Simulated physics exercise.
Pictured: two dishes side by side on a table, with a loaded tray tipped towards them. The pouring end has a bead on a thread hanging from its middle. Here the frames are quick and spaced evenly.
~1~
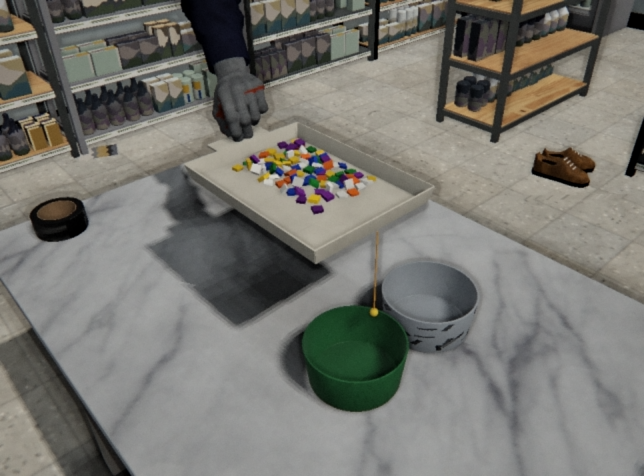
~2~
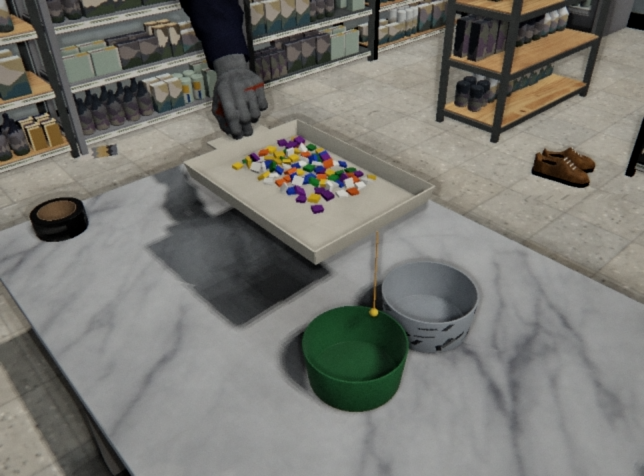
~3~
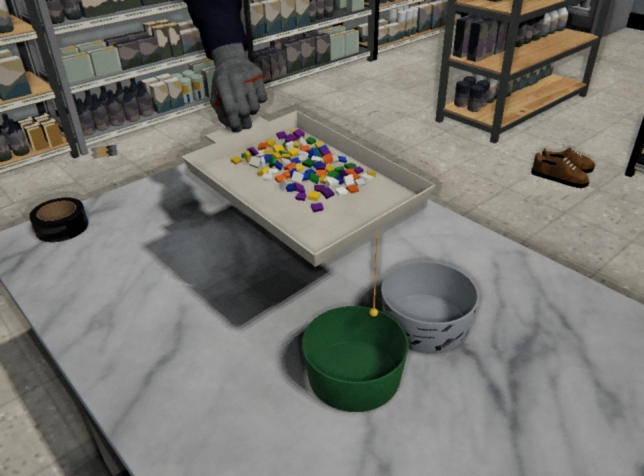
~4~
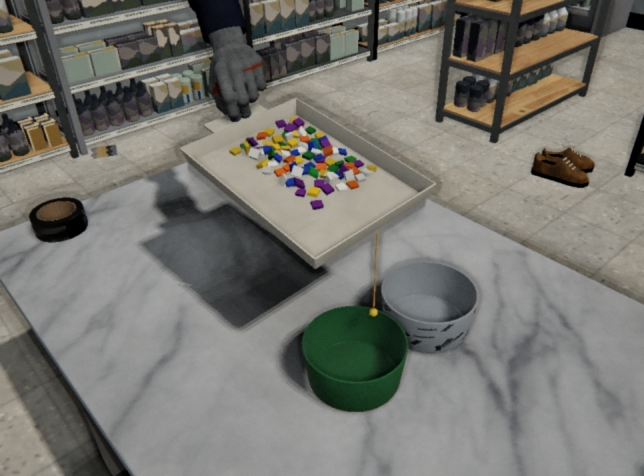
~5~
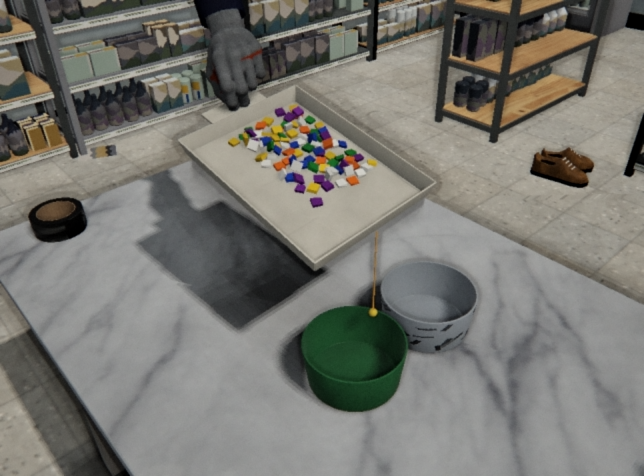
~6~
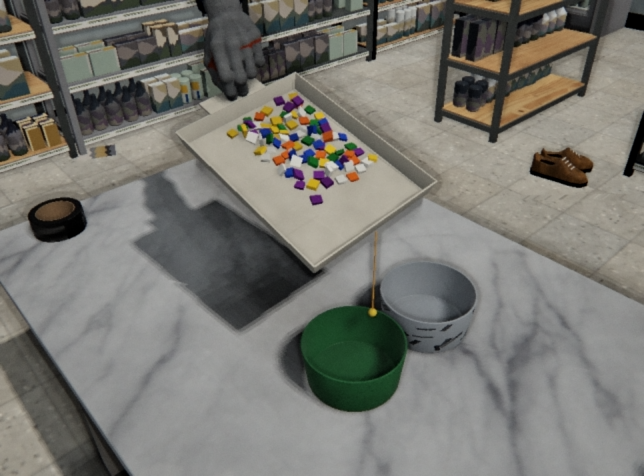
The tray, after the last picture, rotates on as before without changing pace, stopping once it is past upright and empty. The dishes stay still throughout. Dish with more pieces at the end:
Left.
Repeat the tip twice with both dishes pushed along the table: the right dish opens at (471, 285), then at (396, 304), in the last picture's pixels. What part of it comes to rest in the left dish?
Roughly 10 per cent, then roughly 90 per cent.
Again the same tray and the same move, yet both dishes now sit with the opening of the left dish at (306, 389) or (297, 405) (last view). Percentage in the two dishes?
It comes to about 80 per cent the first time and about 60 per cent the second.
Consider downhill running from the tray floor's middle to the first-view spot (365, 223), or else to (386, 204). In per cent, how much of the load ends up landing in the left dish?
Roughly 30 % in the first case and 0 % in the second.
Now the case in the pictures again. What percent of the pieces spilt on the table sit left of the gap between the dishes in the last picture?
I'd put it at around 80 per cent.
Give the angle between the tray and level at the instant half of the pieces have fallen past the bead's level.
Around 115°, give or take.
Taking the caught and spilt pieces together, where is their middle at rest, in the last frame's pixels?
Roughly at pixel (340, 387).
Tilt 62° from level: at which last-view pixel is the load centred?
Near the pixel (323, 253).
Soon after the last picture, tray tipped steeply; nearly all on the tray; a small part in the air.
A little later, tray tipped past a quarter turn; about half on the tray; about a quarter in the left dish; about a quarter outside both; a stray few in the air.
Later still, tray tipped past a quarter turn; most in the left dish; about a quarter outside both.
At rest, tray tipped past a quarter turn; most in the left dish; none in the right dish; about a quarter outside both.
